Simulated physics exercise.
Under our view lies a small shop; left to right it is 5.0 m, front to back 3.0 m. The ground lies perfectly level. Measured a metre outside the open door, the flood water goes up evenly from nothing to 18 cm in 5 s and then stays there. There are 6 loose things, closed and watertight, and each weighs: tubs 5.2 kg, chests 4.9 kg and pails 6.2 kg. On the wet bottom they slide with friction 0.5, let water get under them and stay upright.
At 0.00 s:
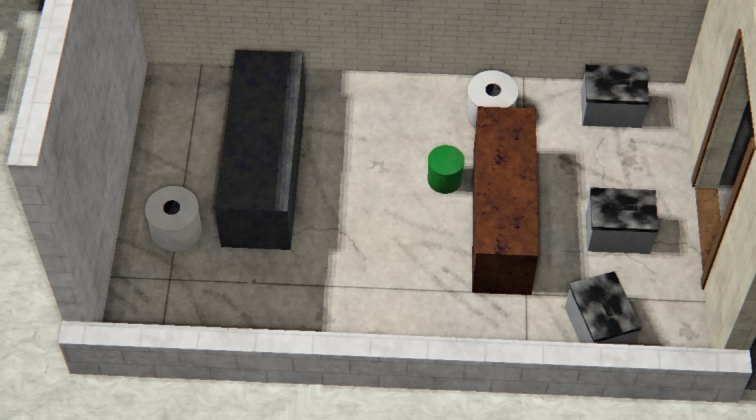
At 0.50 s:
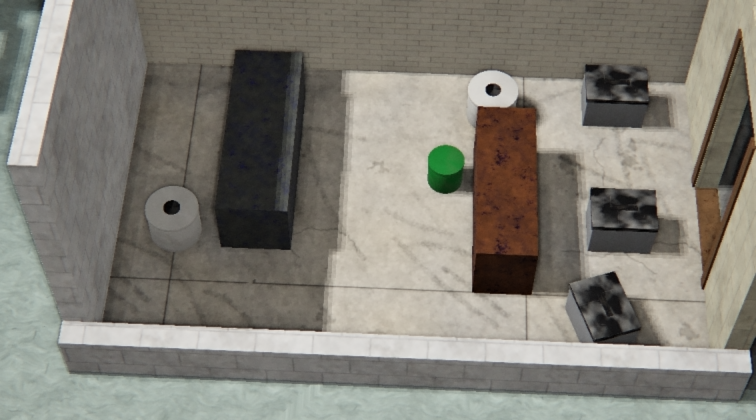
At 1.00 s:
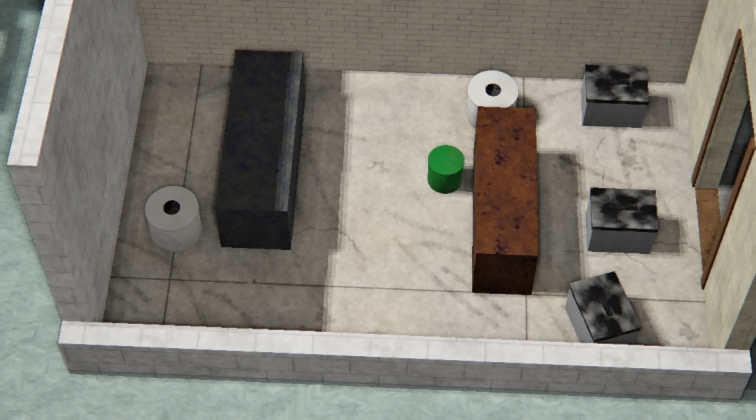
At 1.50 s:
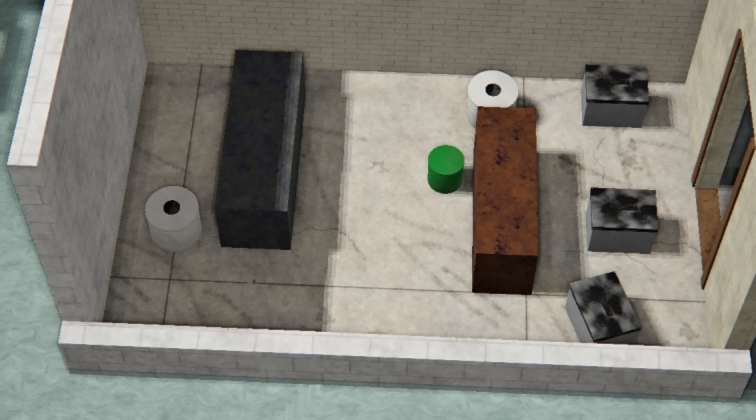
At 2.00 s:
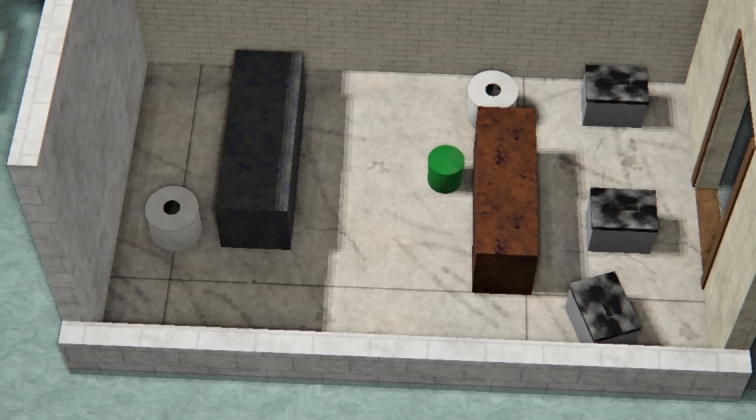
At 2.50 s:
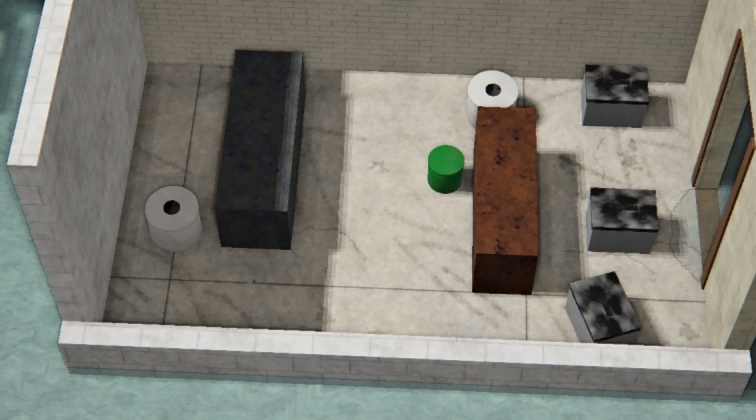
In a small walled shop with dark and rust-brown counters, blocky chests and a green pail, nothing inside shifted while greenish water spread over the ground outside, and then a little showed at the right-hand doorway.
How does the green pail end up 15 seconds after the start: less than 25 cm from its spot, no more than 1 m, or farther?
By then it is left almost where it was.
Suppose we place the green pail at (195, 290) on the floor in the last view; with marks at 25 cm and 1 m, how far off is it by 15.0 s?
Looks like it hardly stirs.
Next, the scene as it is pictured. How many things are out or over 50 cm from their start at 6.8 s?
Count: 0.
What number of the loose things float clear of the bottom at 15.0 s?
The number is 5.
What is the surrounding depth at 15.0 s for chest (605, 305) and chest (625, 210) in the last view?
About 9 and 12 cm.
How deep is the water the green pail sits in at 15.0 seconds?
Around 5 cm.
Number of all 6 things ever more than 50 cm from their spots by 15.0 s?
5 of them.
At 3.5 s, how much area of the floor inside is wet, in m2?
Flooded: Near 1.0 m2.
After 3.5 s the green pail is near (446, 160), 0.0 m from its start, aground; 0 afloat.
After 6.8 s the green pail is near (446, 160), 0.0 m from its start, aground; 2 afloat.
After 11.0 s the green pail is near (446, 160), 0.0 m from its start, aground; 4 afloat.
After 15.0 s the green pail is near (446, 160), 0.0 m from its start, aground; 5 afloat.
